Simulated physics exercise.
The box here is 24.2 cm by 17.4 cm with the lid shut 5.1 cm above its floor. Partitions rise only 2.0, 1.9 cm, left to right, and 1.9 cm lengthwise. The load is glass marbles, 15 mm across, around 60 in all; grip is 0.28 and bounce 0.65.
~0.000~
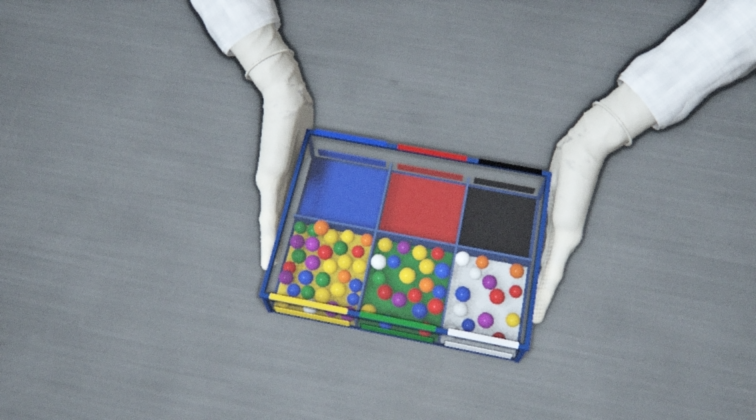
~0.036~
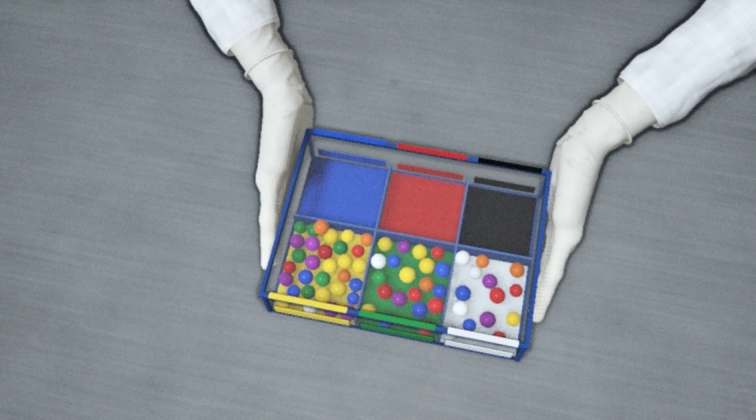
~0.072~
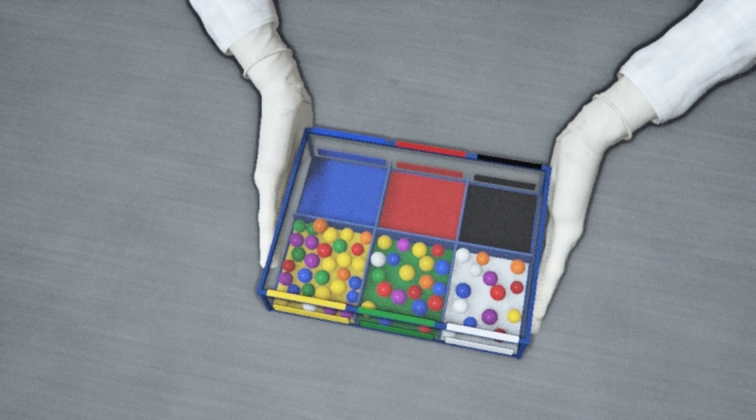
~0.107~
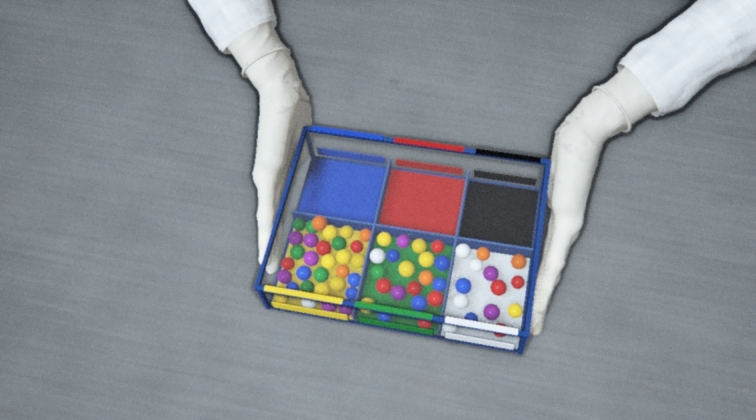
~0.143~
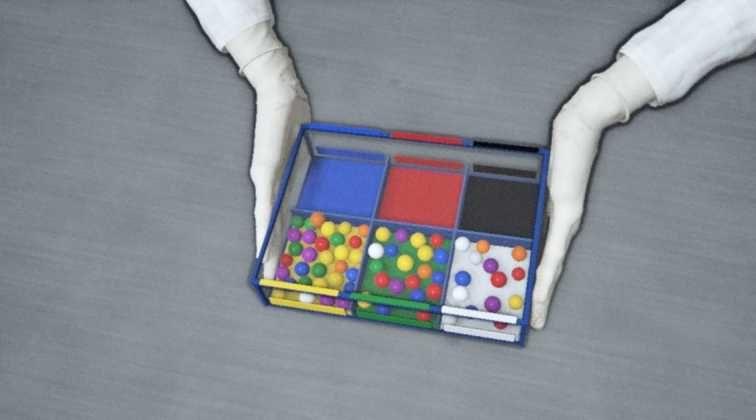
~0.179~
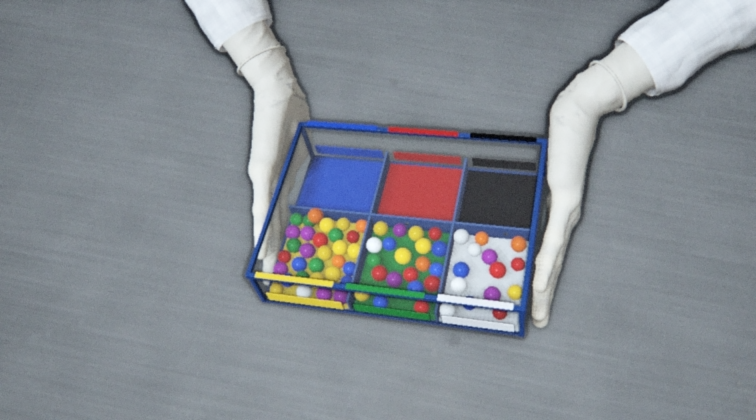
The clip opens on two white-gloved hands holding a clear, blue-edged box, its back compartments empty and its yellow, green and white front ones holding colourful balls. The hands tilt the box slightly, then a little further, lifting its front edge, while the balls remain in the front compartments.
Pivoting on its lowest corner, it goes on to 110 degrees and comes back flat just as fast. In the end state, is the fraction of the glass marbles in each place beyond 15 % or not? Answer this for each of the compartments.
Red: Not beyond, blue: Beyond, green: Not beyond, yellow: Beyond, white: Not beyond, black: Not beyond.
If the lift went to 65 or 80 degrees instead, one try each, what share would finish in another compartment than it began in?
About 0 and about 50 per cent, in that order.
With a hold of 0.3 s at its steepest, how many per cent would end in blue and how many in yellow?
That would leave blue with 70 percent and yellow with 25 percent.
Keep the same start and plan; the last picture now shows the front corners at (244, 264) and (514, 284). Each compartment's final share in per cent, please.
It comes out as red at 0 percent, blue at 75 percent, green at 0 percent, yellow at 20 percent, white at 0 percent and black at 0 percent.
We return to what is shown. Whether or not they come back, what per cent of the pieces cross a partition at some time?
About 80 %.
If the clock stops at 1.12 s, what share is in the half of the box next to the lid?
About 80 %.
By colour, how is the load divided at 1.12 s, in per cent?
Red = 10, blue = 20, green = 25, yellow = 35, white = 15, black = 0 (per cent).
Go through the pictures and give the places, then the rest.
The first frame shows box tilt 0 degrees, front corners at (265, 294) and (524, 346); green 30 %, yellow 50 %, white 20 %.
The second frame shows box tilt 1 degrees, front corners at (264, 293) and (525, 344).
The third frame shows box tilt 2 degrees, front corners at (262, 290) and (525, 340).
The fourth frame shows box tilt 5 degrees, front corners at (260, 286) and (525, 332), lowest corner left back.
The fifth frame shows box tilt 9 degrees, front corners at (256, 280) and (523, 321), lowest corner left back.
The sixth frame shows box tilt 13 degrees, front corners at (251, 274) and (521, 307), lowest corner left back; green 30 %, yellow 50 %, white 20 %. The box's pace is about 110 degrees a second.
Then, at 1.12 s, tilt 110 degrees; red 10 %, blue 20 %, green 25 %, yellow 35 %, white 15 %.
Then, at 1.74 s, tilt 50 degrees; blue 70 %, yellow 30 %.
After 2.41 s, tilt 0 degrees; blue 70 %, yellow 25 %.
In the end, at 3.4 s, red 0 %, blue 70 %, green 0 %, yellow 25 %, white 0 %, black 0 %.
